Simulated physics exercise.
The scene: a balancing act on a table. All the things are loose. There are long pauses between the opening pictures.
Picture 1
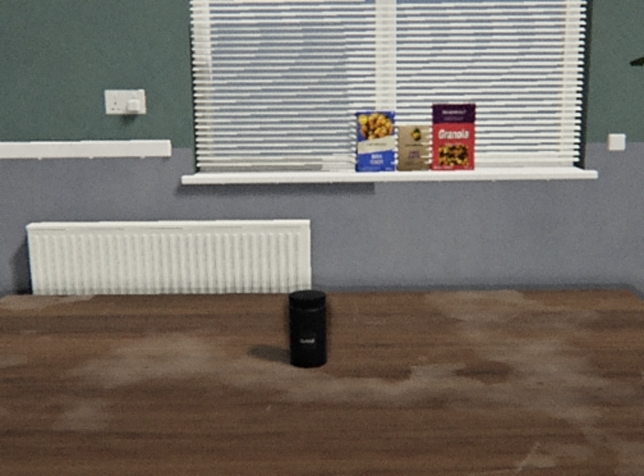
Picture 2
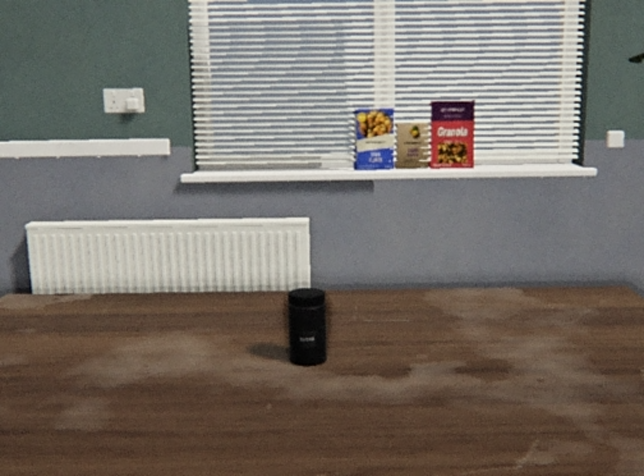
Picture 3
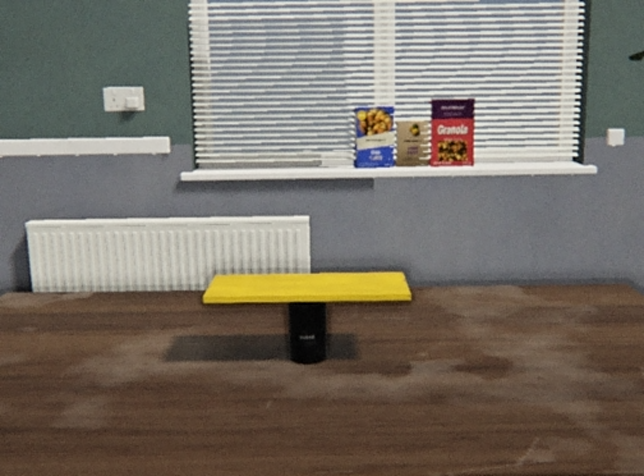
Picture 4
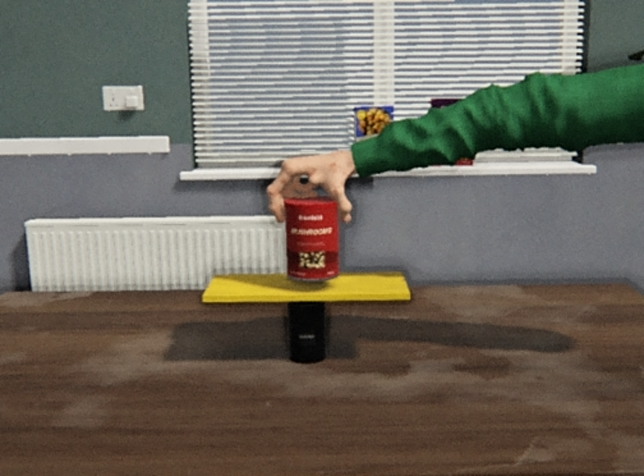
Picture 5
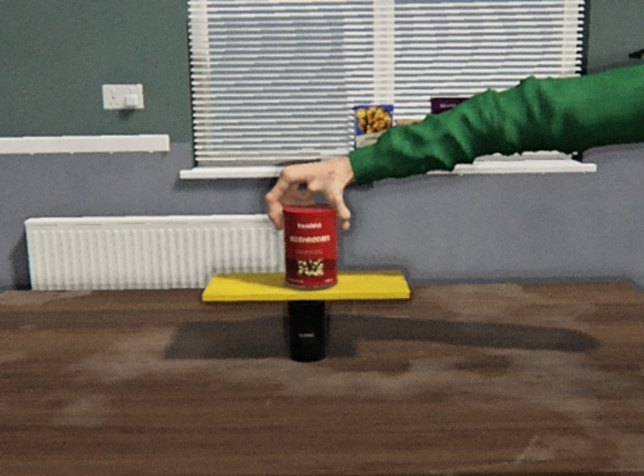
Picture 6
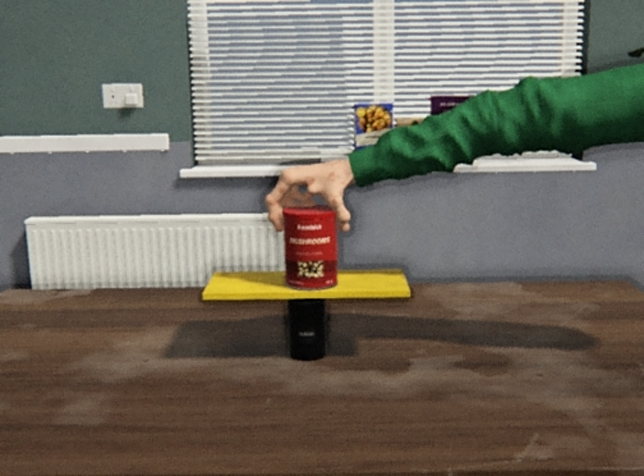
In this clip, a black jar stands on a wooden table, then a yellow board appears on top of it, and a hand in a green sleeve lowers a red tin onto the board and keeps holding it.
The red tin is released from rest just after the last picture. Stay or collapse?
It stays up.
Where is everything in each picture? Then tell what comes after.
In the first frame, the last thing is not in view yet; black jar (308, 328).
In the second frame, the last thing is not in view yet; black jar (307, 326).
In the third frame, the last thing is not in view yet; black jar (308, 324).
In the fourth frame, still above its spot; red tin (312, 238); black jar (307, 324).
In the fifth frame, set down, still held; red tin (311, 245); black jar (307, 322).
In the sixth frame, set down, still held; red tin (311, 247); black jar (307, 321).
Then, 0.20 s past the last view, nothing moves.
Then, 0.70 s past the last view, red tin resting near (311, 248).
Finally, all 3 still in place. Final places as the last picture's camera would see them, red tin near (311, 248). The stack keeps its balance.
